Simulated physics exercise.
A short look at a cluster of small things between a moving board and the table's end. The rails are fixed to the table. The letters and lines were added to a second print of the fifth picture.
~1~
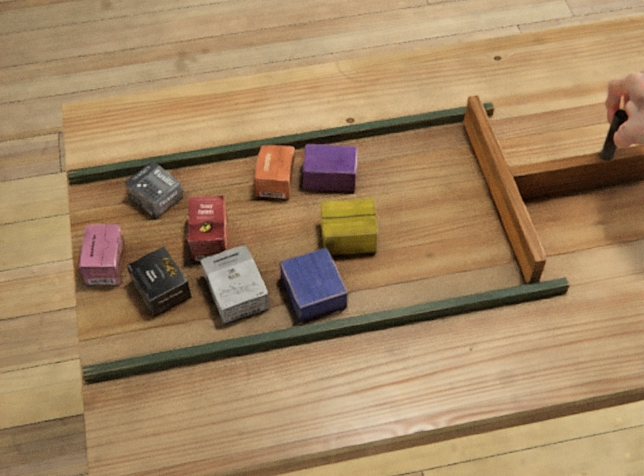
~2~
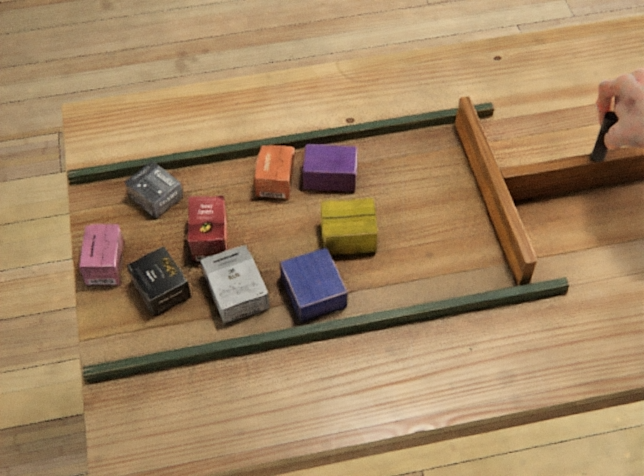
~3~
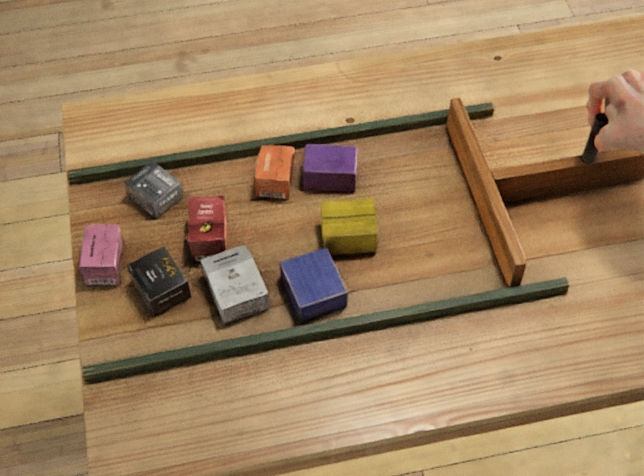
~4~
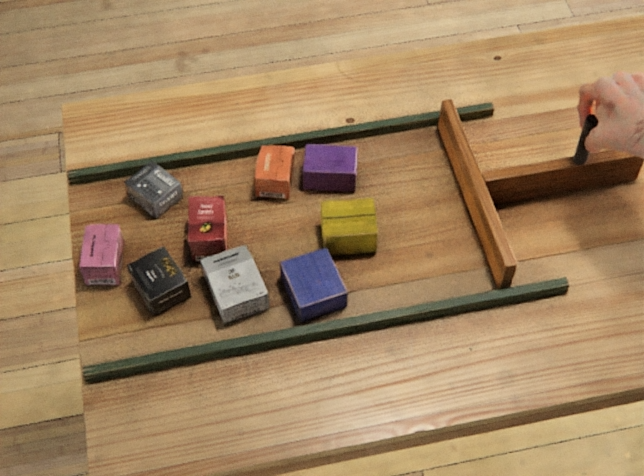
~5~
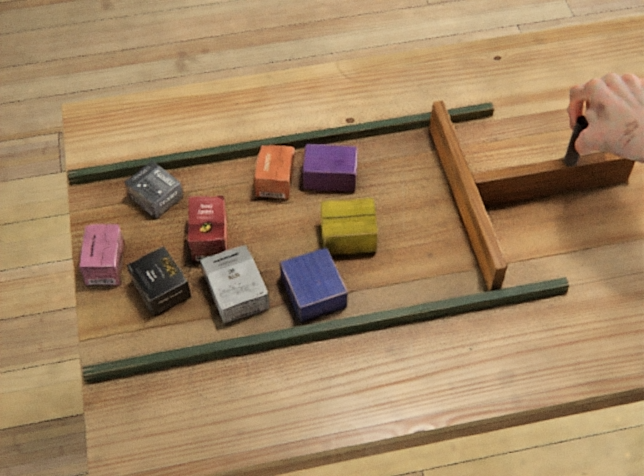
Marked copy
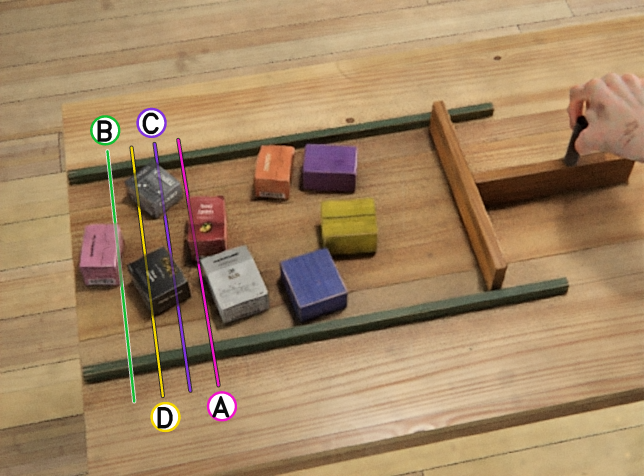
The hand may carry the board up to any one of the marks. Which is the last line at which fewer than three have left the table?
It should halt at A.
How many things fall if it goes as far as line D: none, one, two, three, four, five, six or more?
Six or more.
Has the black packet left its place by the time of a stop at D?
By then, yes.
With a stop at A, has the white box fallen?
By then, no.
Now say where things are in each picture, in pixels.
The first picture shows blue block (314, 285); pink packet (103, 255); grey packet (155, 190).
The second picture shows board (496, 174); white box (235, 284).
The third picture shows board (486, 176); orange packet (275, 172).
The fourth picture shows board (477, 177); black packet (159, 281).
The fifth picture shows board (468, 179); blue block (314, 285); pink packet (103, 255); grey packet (155, 190).
On the marked copy, A at (197, 252); B at (120, 265); C at (171, 256); D at (146, 261).
Taking A. A third of the way, board (372, 195); purple block (322, 171); yellow box (342, 229).
Two thirds of the way, board (273, 212); black packet (150, 283); grey packet (140, 191).
When it is over, board (198, 225); pink packet over the edge; black packet over the edge; two fallen.
As for the rest, B drops six; C drops three; D drops six.
